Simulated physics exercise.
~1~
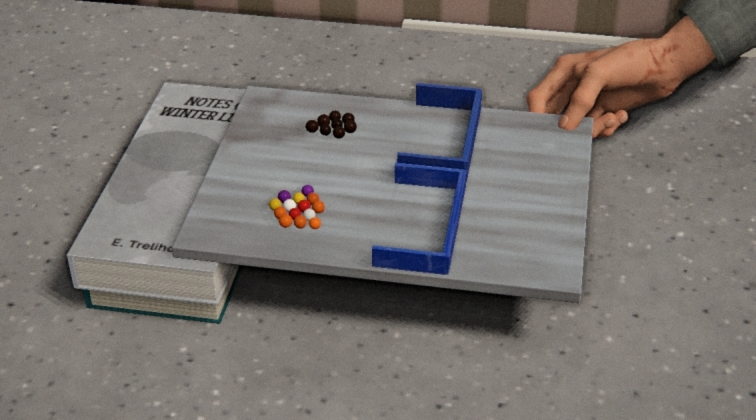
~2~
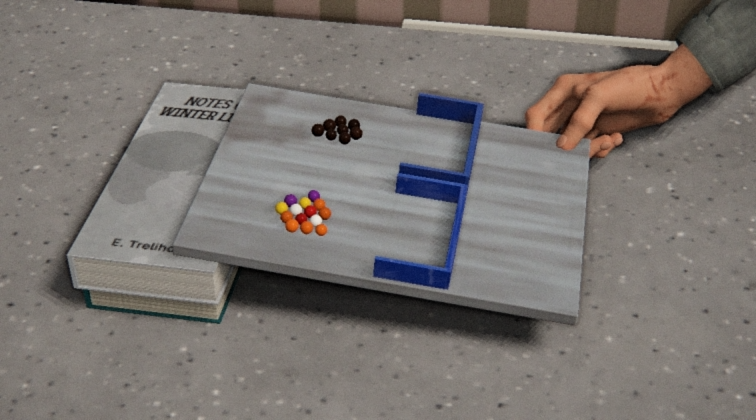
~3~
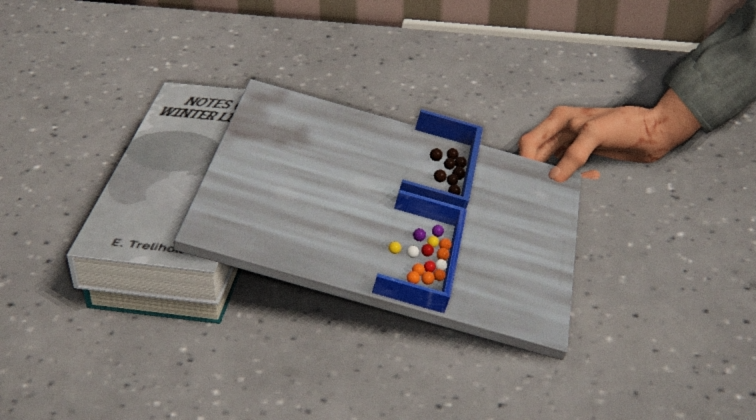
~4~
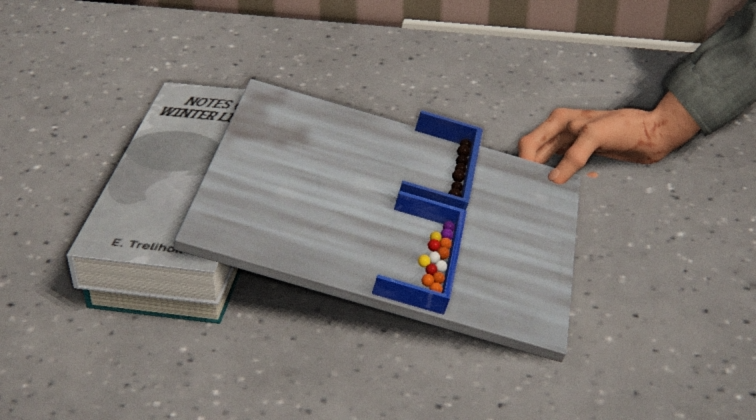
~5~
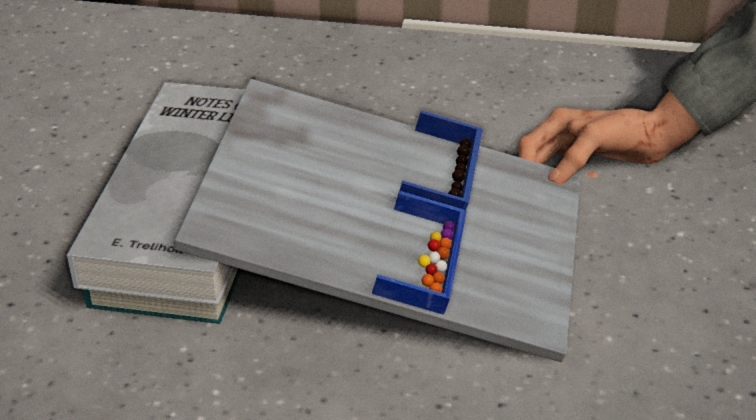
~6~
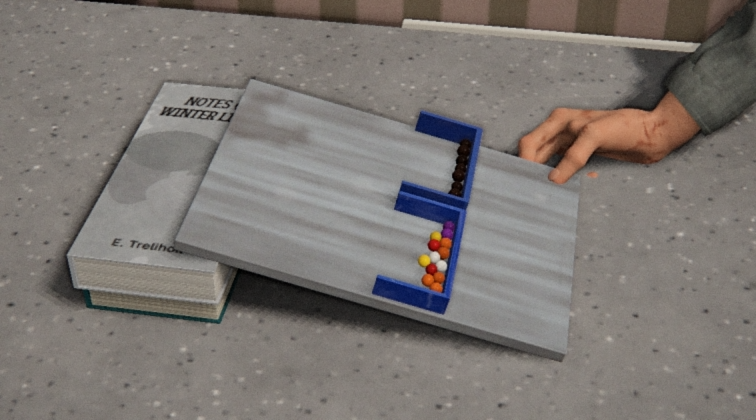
A hand lowers the board's right end, and both heaps roll into blue fences and stay.
